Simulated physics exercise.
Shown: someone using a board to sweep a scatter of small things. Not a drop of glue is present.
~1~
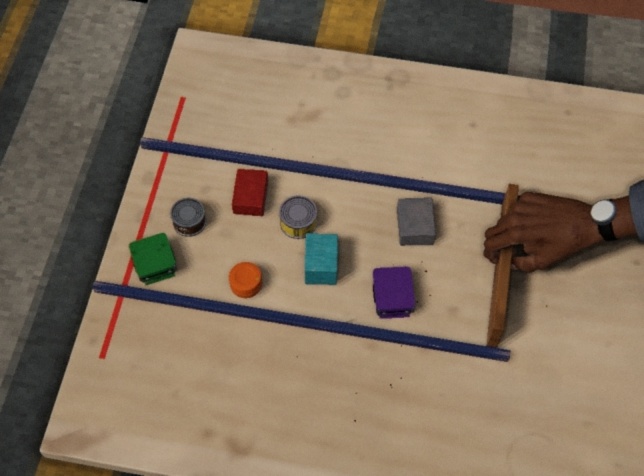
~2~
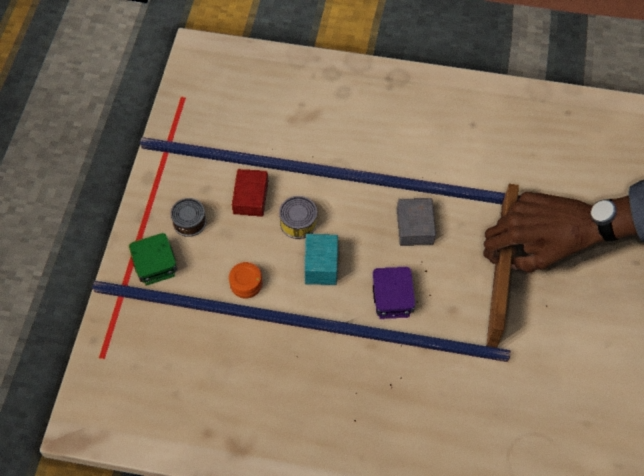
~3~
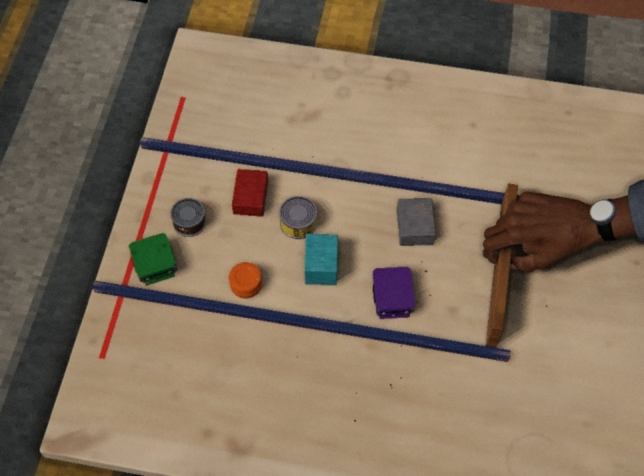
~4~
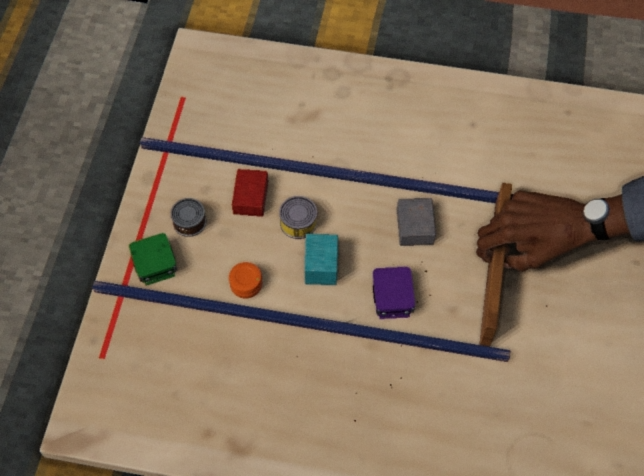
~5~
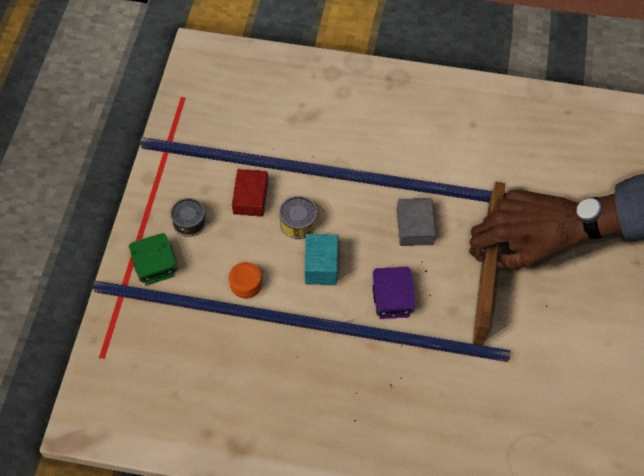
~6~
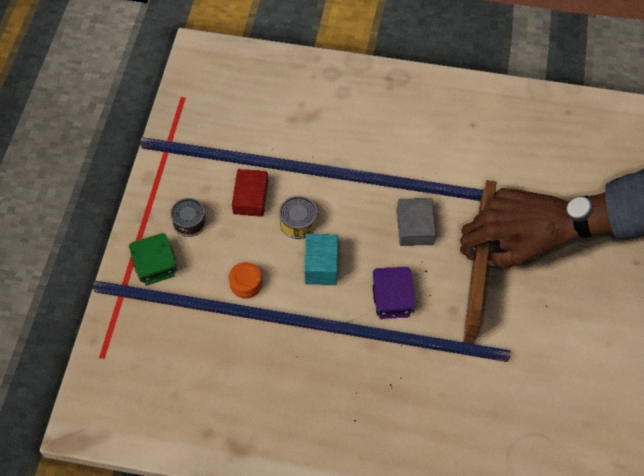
A hand wearing a watch held a wooden board upright between two blue rails, kept it still at first, then slid it slightly left toward the scattered blocks and tins, which didn't move.
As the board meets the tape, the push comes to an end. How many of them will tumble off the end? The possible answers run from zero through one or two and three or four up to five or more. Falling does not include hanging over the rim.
Looks like at least five go over the edge.
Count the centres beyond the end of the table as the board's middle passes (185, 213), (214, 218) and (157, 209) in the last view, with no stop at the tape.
The numbers past the end are 2, 0 and 6.
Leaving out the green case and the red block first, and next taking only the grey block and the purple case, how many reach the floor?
First try: 4 fallen; other try: 2.
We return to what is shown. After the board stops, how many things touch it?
That comes to 2.
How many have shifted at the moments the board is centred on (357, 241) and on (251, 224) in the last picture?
3, then 8.
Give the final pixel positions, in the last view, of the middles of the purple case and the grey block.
You'll find the purple case at roughly (115, 245) and the grey block at roughly (139, 176).
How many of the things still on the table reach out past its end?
I count 2 overhanging.
A little later, none off yet; green case at rest near (154, 259); brown tin at rest near (189, 218); red block at rest near (250, 193).
When it is over, the number that fall off is five or more; down, turquoise block, yellow tin, orange lid, red block, brown tin and green case.
